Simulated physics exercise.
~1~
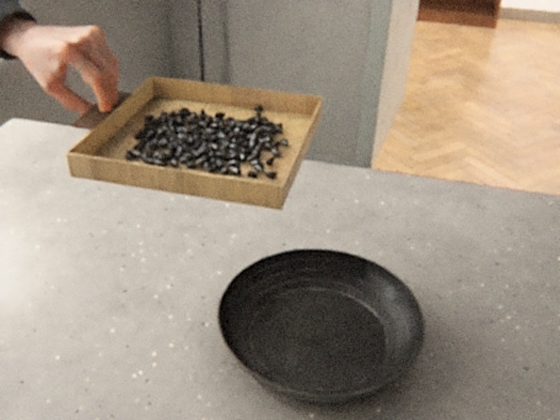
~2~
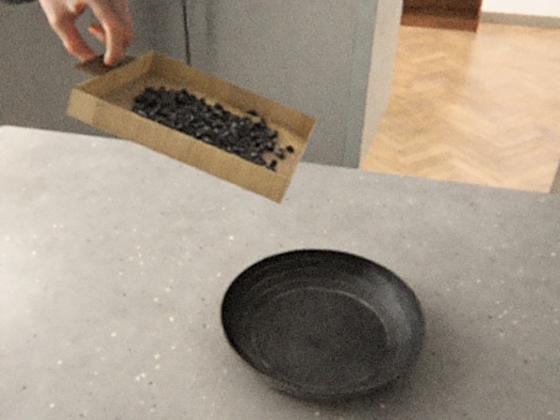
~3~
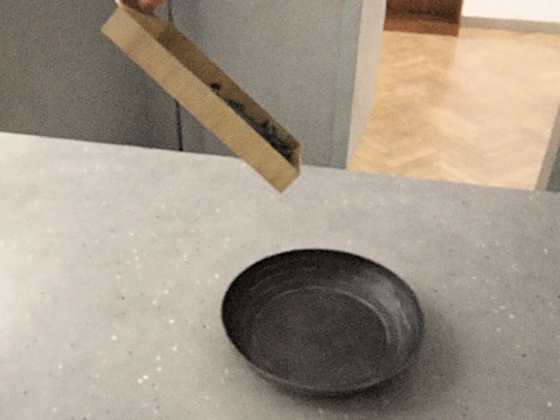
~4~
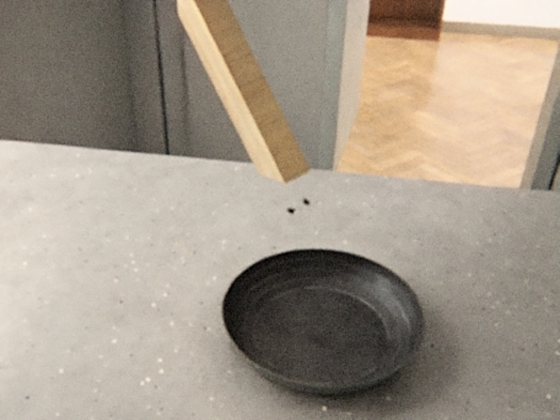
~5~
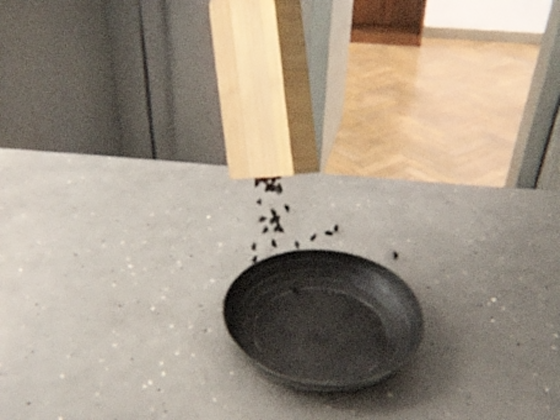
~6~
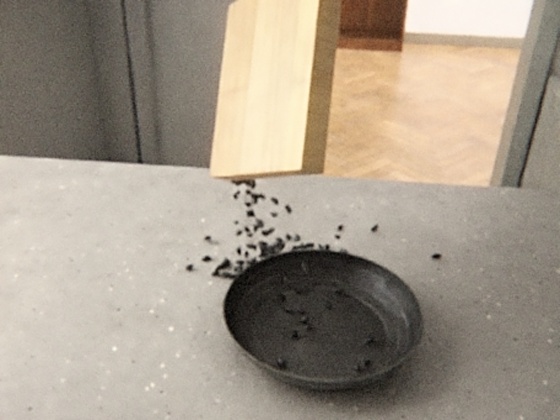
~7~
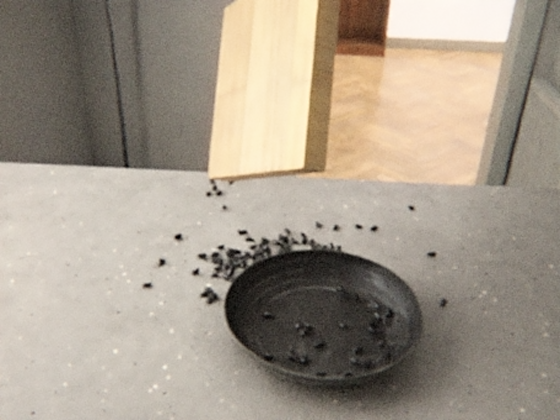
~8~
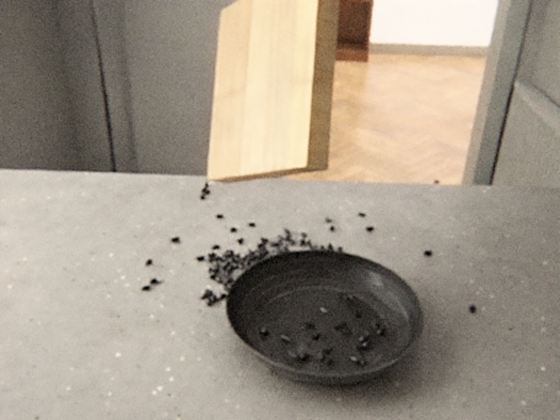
A speckled grey counter is seen from slightly above, with grey cabinet panels and a herringbone wooden floor behind it. A hand at the upper left holds a shallow, light wooden tray of small black beans above the counter, while a round black pan sits to the right of centre. The tray tips steeply down to the right, and the hand passes out of view. A few beans drop first, then a thick stream falls around the pan's far rim, scattering widely. The tray stays upended as the last ones fall, leaving most beans heaped and strewn behind the pan and fewer inside it.
